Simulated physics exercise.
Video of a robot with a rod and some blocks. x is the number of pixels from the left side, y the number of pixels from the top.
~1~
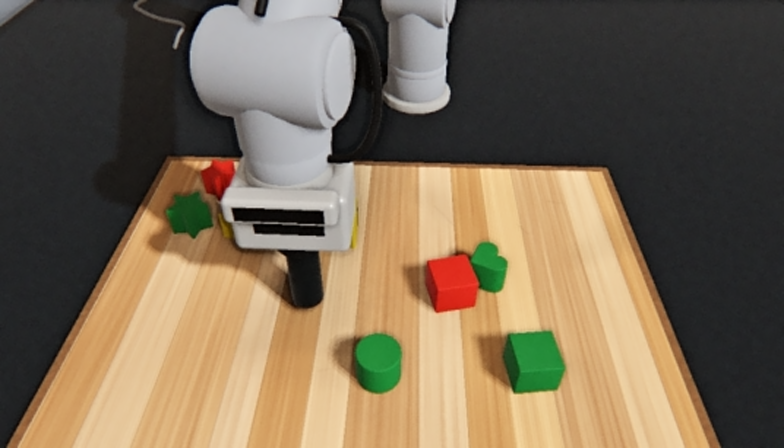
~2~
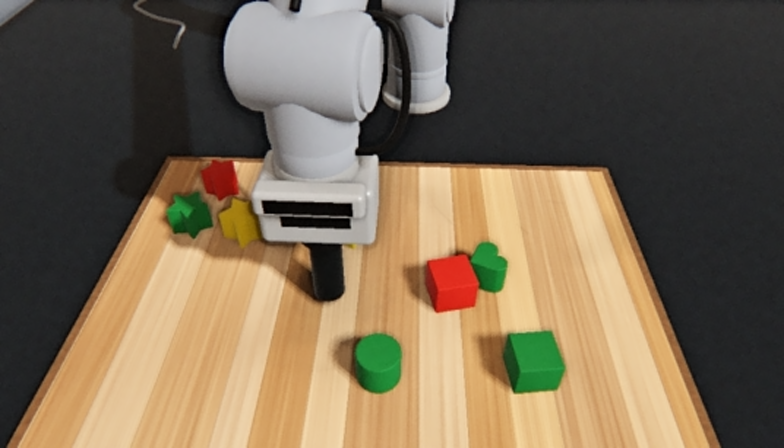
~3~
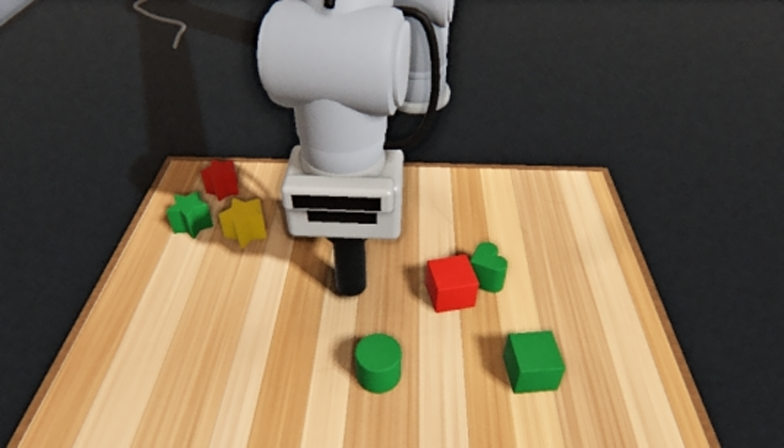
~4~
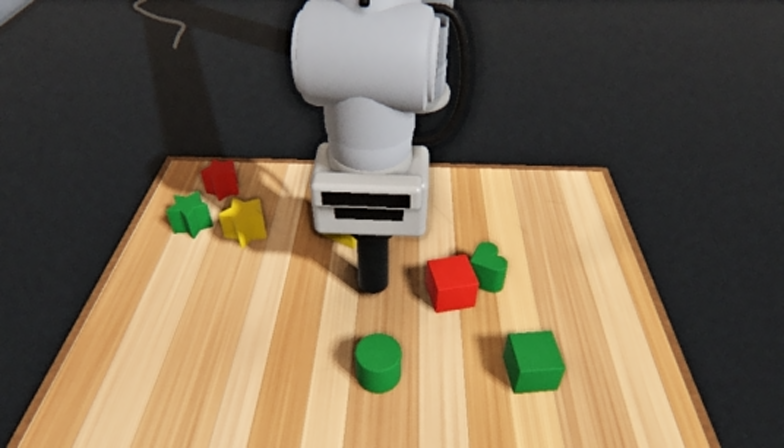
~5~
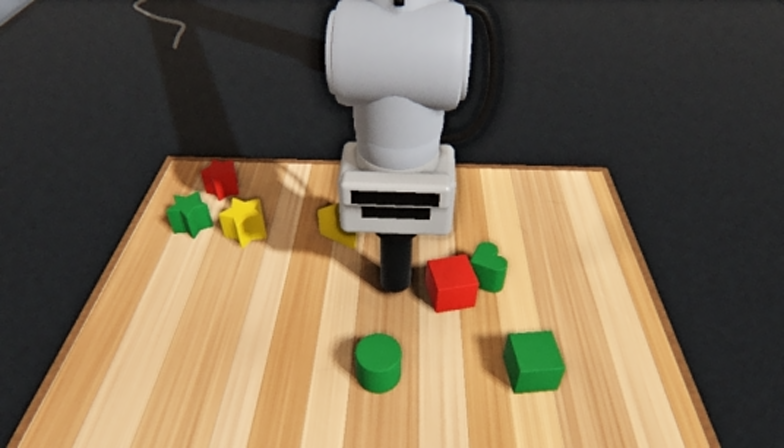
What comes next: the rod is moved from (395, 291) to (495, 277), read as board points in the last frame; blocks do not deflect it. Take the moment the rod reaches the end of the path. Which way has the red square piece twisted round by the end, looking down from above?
Answer: Clockwise.
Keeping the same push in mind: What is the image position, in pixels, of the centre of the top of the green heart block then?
I think it will end close to (534, 255).
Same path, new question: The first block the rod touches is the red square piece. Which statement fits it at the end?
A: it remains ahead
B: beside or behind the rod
B
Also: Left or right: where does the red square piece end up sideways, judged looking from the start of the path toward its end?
To the path's right.
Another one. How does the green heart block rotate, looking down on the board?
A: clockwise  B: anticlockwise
I'll go with B - anticlockwise.
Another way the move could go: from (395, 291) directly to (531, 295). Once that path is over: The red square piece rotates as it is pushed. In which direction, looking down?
Turns clockwise.
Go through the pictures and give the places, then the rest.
In the first picture, rod tip (308, 297); block tops, red square piece (452, 271); green heart block (489, 256).
In the second picture, rod (330, 290); blocks unchanged.
In the third picture, rod (352, 286); blocks unchanged.
In the fourth picture, rod (374, 283); blocks unchanged.
In the fifth picture, rod (396, 282); red square piece (452, 271); green heart block (489, 256).
The first path, step by step. One third of the way, rod (432, 277); red square piece (469, 274), turned 20° clockwise; green heart block (503, 255), turned 35° anticlockwise.
Two thirds of the way, rod (465, 272); red square piece (494, 279), turned 65° clockwise; green heart block (512, 256), turned 65° anticlockwise.
At the end, rod (497, 268); red square piece (504, 284), turned 80° clockwise; green heart block (534, 255), turned 55° anticlockwise.
